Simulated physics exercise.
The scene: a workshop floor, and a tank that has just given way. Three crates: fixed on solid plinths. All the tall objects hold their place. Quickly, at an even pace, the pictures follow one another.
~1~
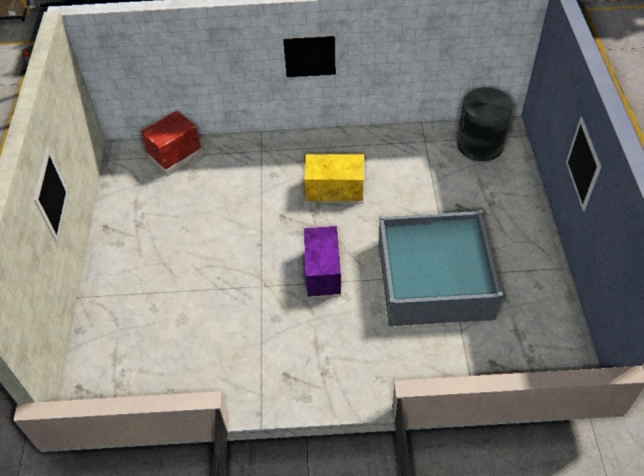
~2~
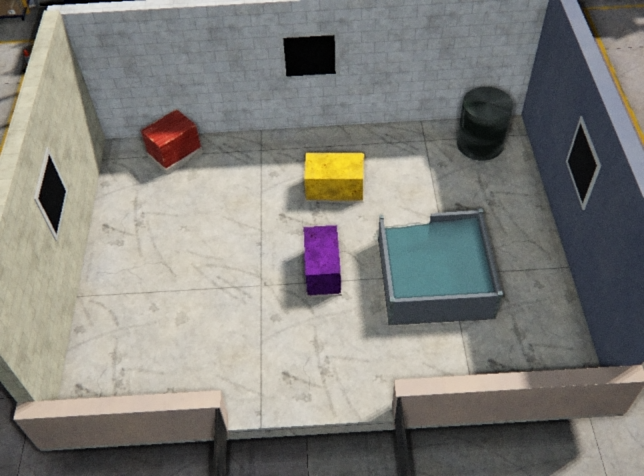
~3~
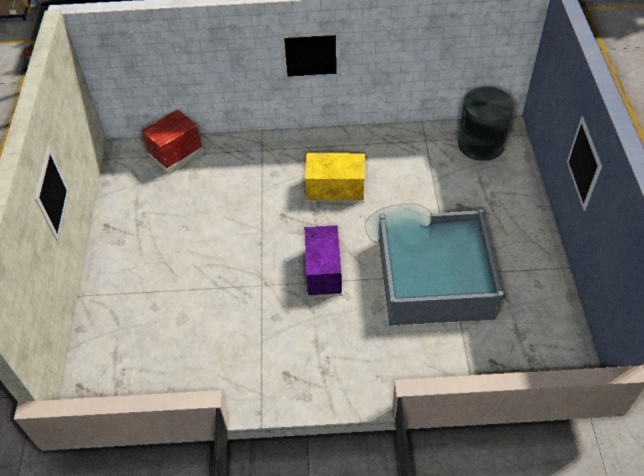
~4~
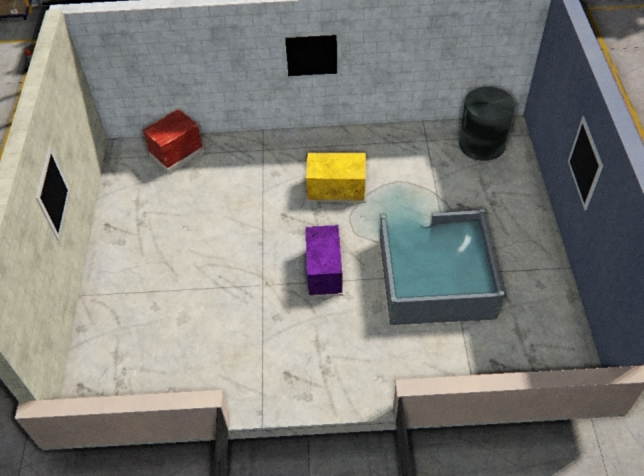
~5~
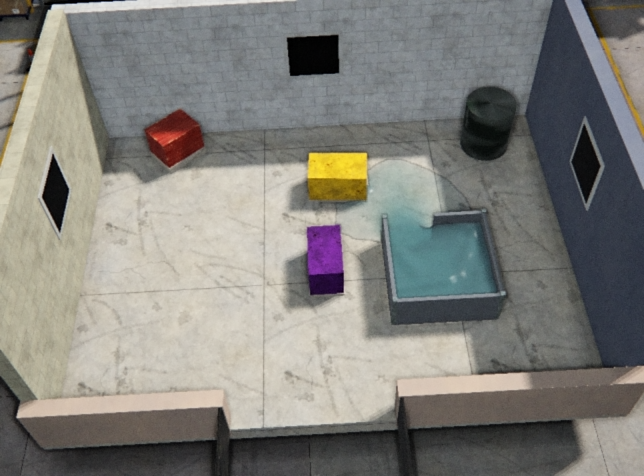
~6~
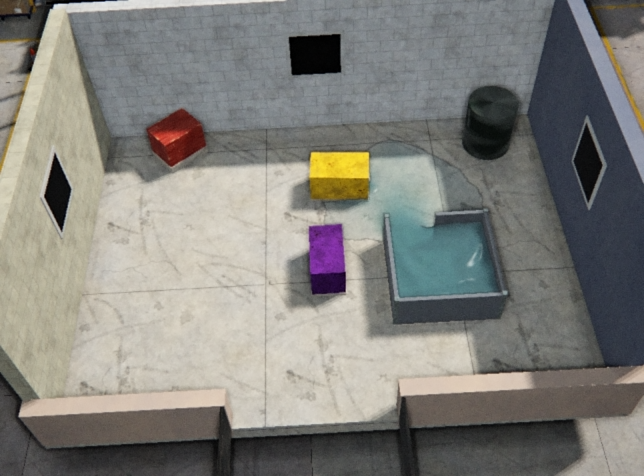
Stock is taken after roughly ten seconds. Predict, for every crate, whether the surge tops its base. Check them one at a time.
My prediction: The yellow crate gets topped; the red crate does not get topped; the purple crate does not get topped.
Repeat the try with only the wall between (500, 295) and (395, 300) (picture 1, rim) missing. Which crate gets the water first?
My answer: The purple-painted one.
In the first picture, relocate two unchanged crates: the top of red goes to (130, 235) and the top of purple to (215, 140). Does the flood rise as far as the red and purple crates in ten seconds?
Red: Untouched; purple: Reached.
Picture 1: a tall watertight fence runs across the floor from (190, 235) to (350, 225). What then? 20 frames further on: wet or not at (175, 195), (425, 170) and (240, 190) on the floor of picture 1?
As listed: Wet, flooded, covered.
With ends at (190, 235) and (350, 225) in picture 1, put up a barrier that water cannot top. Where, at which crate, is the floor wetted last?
Answer: The red-painted one.
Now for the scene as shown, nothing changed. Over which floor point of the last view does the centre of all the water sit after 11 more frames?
The water's middle lies around (414, 219).
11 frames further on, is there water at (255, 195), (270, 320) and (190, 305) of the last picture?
First spot swamped, second spot clear, third spot clear.
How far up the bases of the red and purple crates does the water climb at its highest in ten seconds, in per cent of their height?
70 and 20 per cent, in that order.
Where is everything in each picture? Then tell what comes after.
Still water in the tank at (438, 258), in the first frame.
Water pours out on the tank's far side and has run to a hidden place, in the second frame.
Water pours out on the tank's far side and has run to (416, 209), in the third frame.
The front is at (393, 186), out from the gap on the tank's far side, in the fourth frame.
Water pours out on the tank's far side and has run to (384, 164), in the fifth frame.
Water pours out on the tank's far side and has run to (387, 144), in the sixth frame.
A moment on, water covers 15 % of the floor; the yellow crate water round its plinth, the red crate not reached, the purple crate not reached.
Next, water covers 25 % of the floor; the yellow crate water round its plinth, the red crate not reached, the purple crate not reached.
Then, water covers 35 % of the floor; the yellow crate water round its plinth, the red crate water round its plinth, the purple crate water round its plinth.
Later, water covers 60 % of the floor; the yellow crate water round its plinth, the red crate water round its plinth, the purple crate water round its plinth.
In the end, water covers 85 % of the floor; the yellow crate was topped, the red crate stayed above the water, the purple crate stayed above the water.
